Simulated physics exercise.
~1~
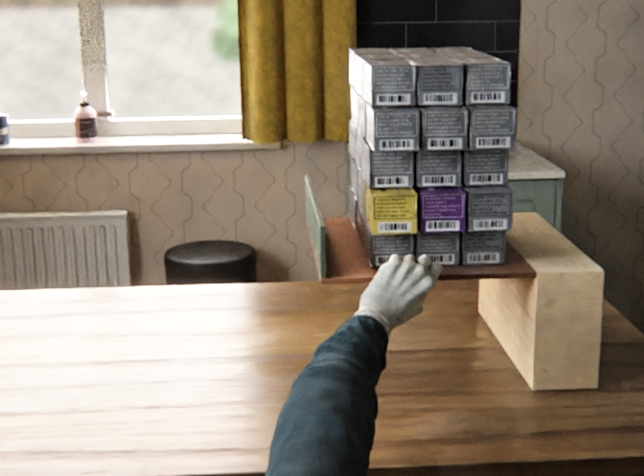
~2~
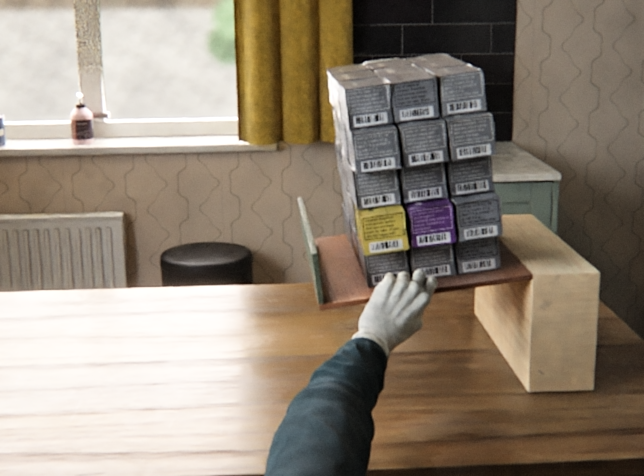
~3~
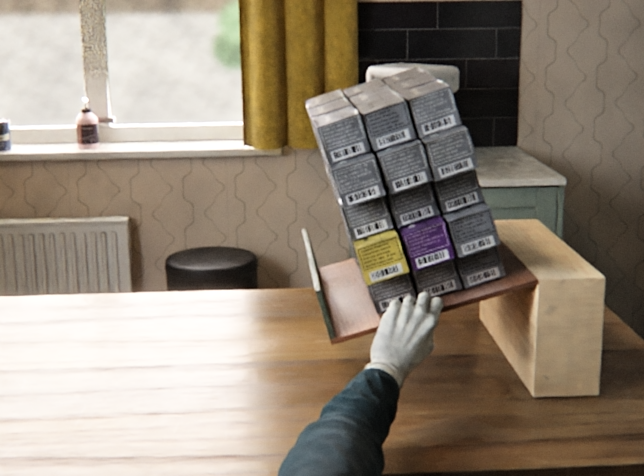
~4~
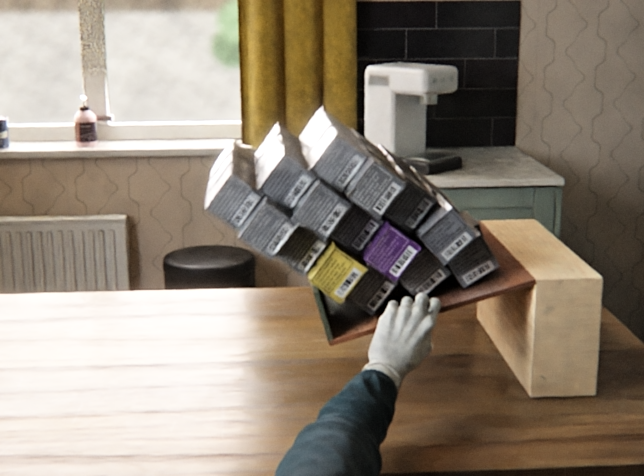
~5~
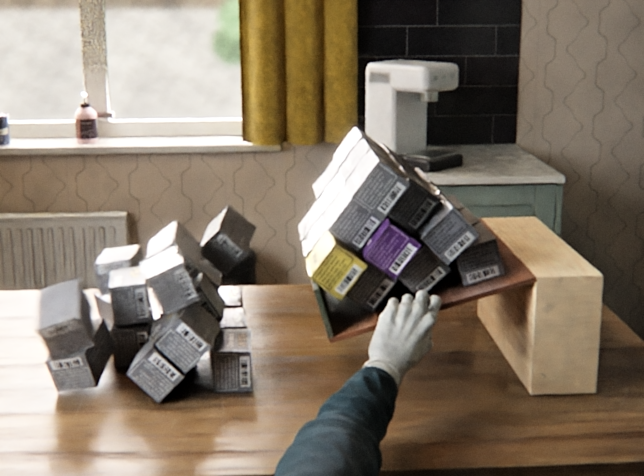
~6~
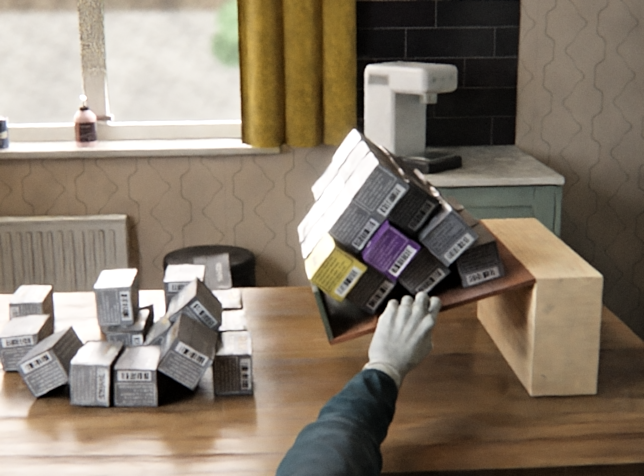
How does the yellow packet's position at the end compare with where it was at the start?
It ends lower and further to the left than where it started, tilted over but still on the sloping tray.
A block of grey packets, with one yellow and one purple near the bottom, stands on a reddish-brown tray beside a pale wooden support, seen from behind an outstretched arm across a wooden kitchen table. A pale hand in a dark sleeve stays at the tray's near edge as its left side dips. The stack leans left, then its rows skew steeply and the upper packets slide over the tray's raised left edge. They tumble onto the left of the table and settle in a jumbled group. The yellow and purple packets remain aboard with many grey ones, tilted on the sloping tray.
